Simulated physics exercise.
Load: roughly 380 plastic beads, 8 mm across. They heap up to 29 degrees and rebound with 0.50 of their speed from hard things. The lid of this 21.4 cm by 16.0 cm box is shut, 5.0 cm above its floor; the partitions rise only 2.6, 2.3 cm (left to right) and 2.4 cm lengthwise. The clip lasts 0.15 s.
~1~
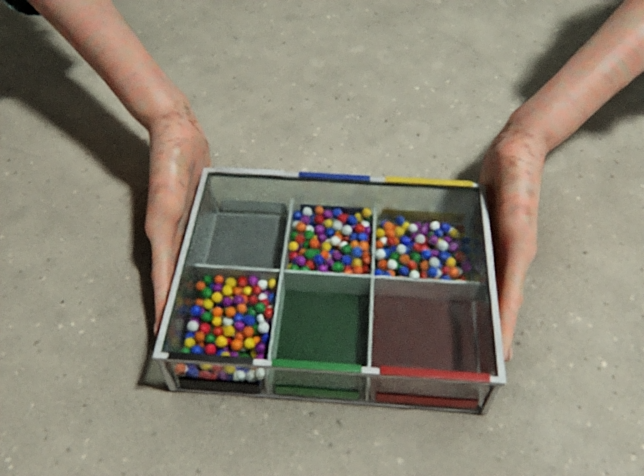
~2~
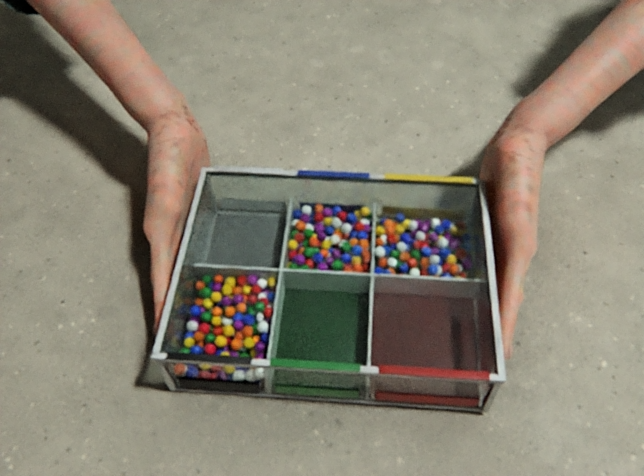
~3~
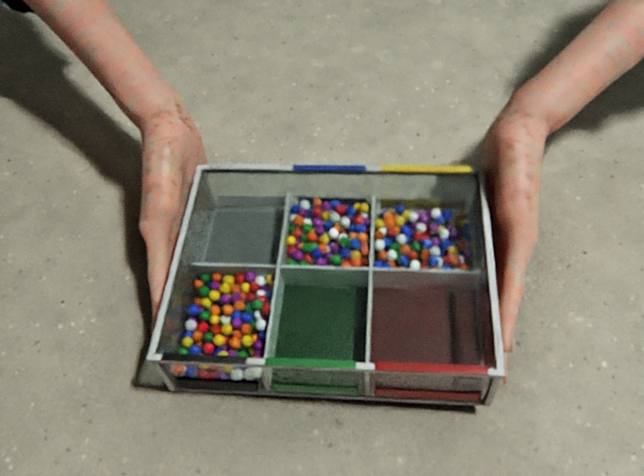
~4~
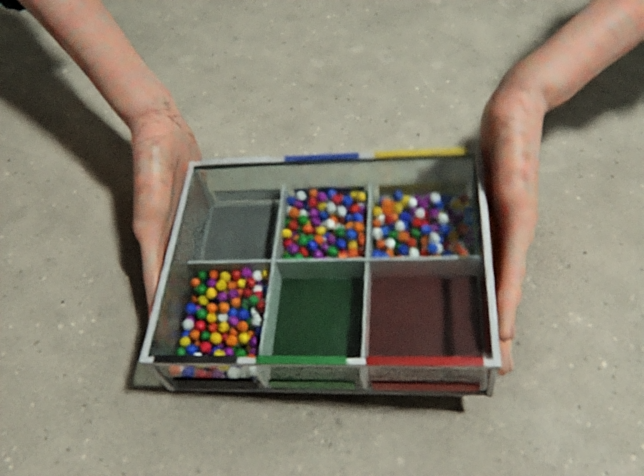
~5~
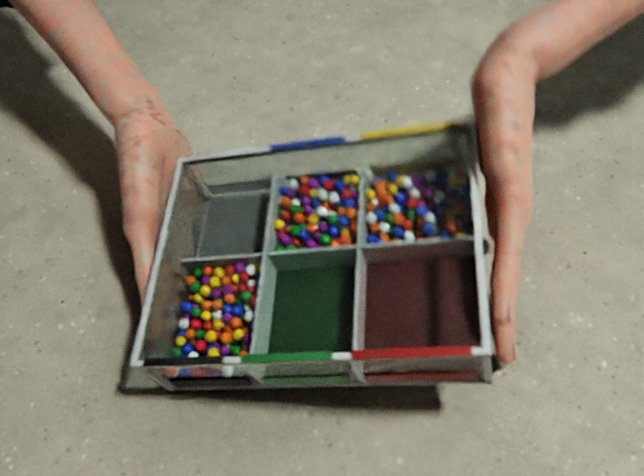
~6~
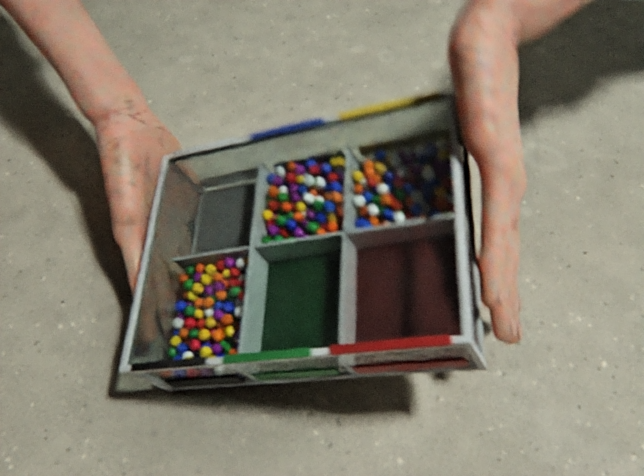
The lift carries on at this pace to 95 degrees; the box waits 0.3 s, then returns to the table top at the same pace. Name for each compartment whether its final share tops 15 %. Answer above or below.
Red: Below, blue: Below, green: Below, yellow: Below, white: Above, black: Above.
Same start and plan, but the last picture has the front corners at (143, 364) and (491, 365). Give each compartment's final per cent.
Red 0; blue 0; green 5; yellow 0; white 5; black 85.
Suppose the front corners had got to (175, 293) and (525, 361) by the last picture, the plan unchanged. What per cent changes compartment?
Then about 70 per cent.
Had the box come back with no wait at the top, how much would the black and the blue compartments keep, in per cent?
In that case black 75; blue 5.
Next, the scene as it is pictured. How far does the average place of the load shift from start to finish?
About 7.5 cm.
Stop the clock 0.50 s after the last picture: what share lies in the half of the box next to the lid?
Some 60 per cent.
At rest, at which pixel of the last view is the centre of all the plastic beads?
Around (225, 316).
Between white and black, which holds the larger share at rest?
The black one has more.
Then, 0.50 s after the last picture, tilt 95 degrees; blue 10 %, white 20 %, black 70 %.
Then, 0.83 s after the last picture, tilt 57 degrees; white 20 %, black 80 %.
Then, 1.26 s after the last picture, tilt 0 degrees; white 20 %, black 75 %.
In the end, red 0 %, blue 0 %, green 0 %, yellow 0 %, white 20 %, black 75 %.
